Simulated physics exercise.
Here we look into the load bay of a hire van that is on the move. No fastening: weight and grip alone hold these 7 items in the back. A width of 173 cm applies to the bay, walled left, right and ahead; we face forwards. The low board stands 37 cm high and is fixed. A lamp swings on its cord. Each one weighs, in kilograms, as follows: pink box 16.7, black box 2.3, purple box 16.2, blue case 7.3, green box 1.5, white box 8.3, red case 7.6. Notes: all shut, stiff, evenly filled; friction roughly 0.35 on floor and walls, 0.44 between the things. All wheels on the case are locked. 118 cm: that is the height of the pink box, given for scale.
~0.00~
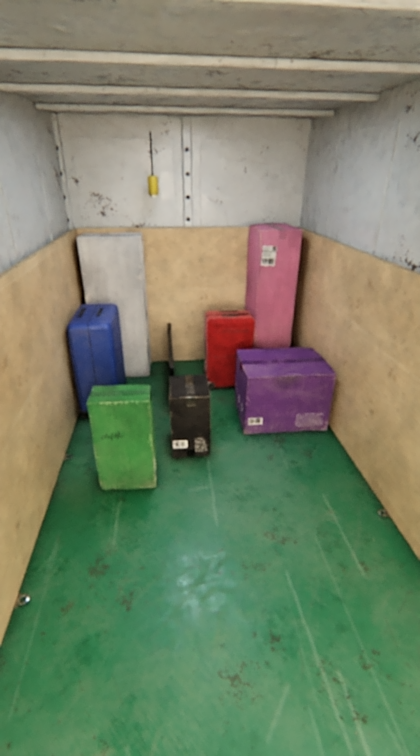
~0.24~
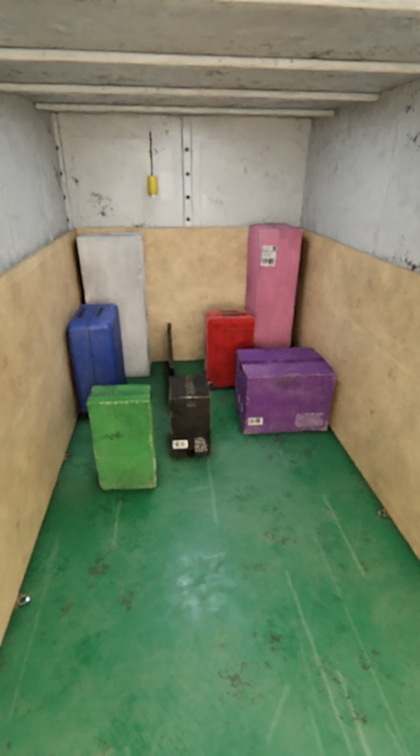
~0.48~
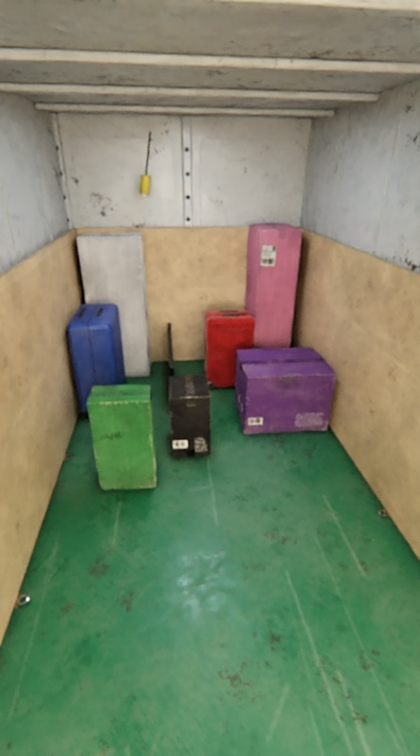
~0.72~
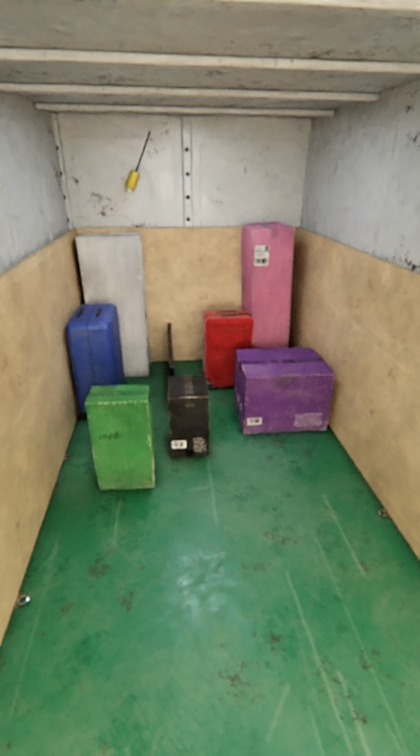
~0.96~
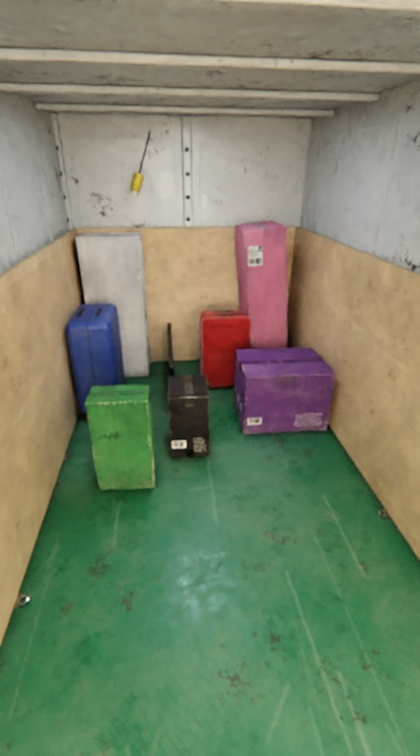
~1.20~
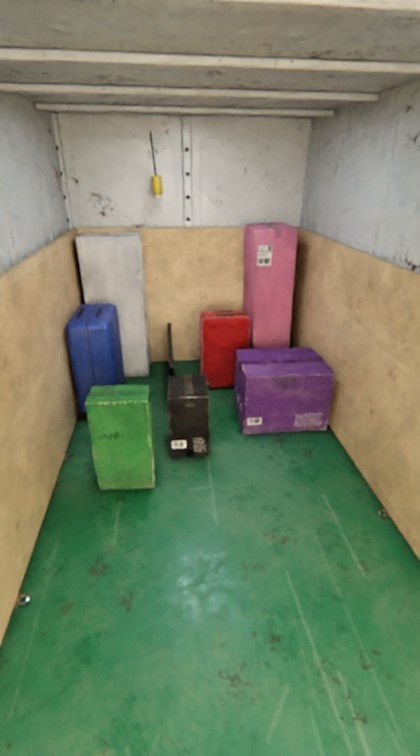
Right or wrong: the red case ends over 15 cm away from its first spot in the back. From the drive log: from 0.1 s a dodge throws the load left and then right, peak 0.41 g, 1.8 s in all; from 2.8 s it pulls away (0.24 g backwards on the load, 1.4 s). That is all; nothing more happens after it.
Wrong.
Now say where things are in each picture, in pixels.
No push; red case (228, 349); pink box (269, 304), in the first picture.
Load feels 0.13 g left; purple box (280, 389); blue case (100, 360), in the second picture.
Load feels 0.35 g left; green box (126, 438); white box (119, 308), in the third picture.
Load feels 0.26 g left; pink box (265, 303) slid 3 cm; black box (189, 416), in the fourth picture.
No push; pink box (262, 302) leaning 6°; purple box (280, 389), in the fifth picture.
Load feels 0.18 g right; red case (224, 350) slid 4 cm; green box (124, 438), in the sixth picture.
After 1.40 s, load feels 0.36 g right; red case slid 4 cm near (224, 350); pink box slid 6 cm.
After 1.80 s, load feels 0.09 g right; red case slid 3 cm near (225, 349); pink box slid 8 cm.
After 3.80 s, load feels 0.24 g backwards; red case slid 3 cm near (225, 349); white box leaning 5°; pink box slid 8 cm.
After 4.10 s, load feels 0.10 g backwards; red case slid 3 cm near (225, 349); white box leaning 14°; pink box slid 8 cm.
At rest (4.7 s), not toppled but over 15 cm from the start, white box; the other 6 in place, give or take 15 cm. In the last view, red case near (225, 349).
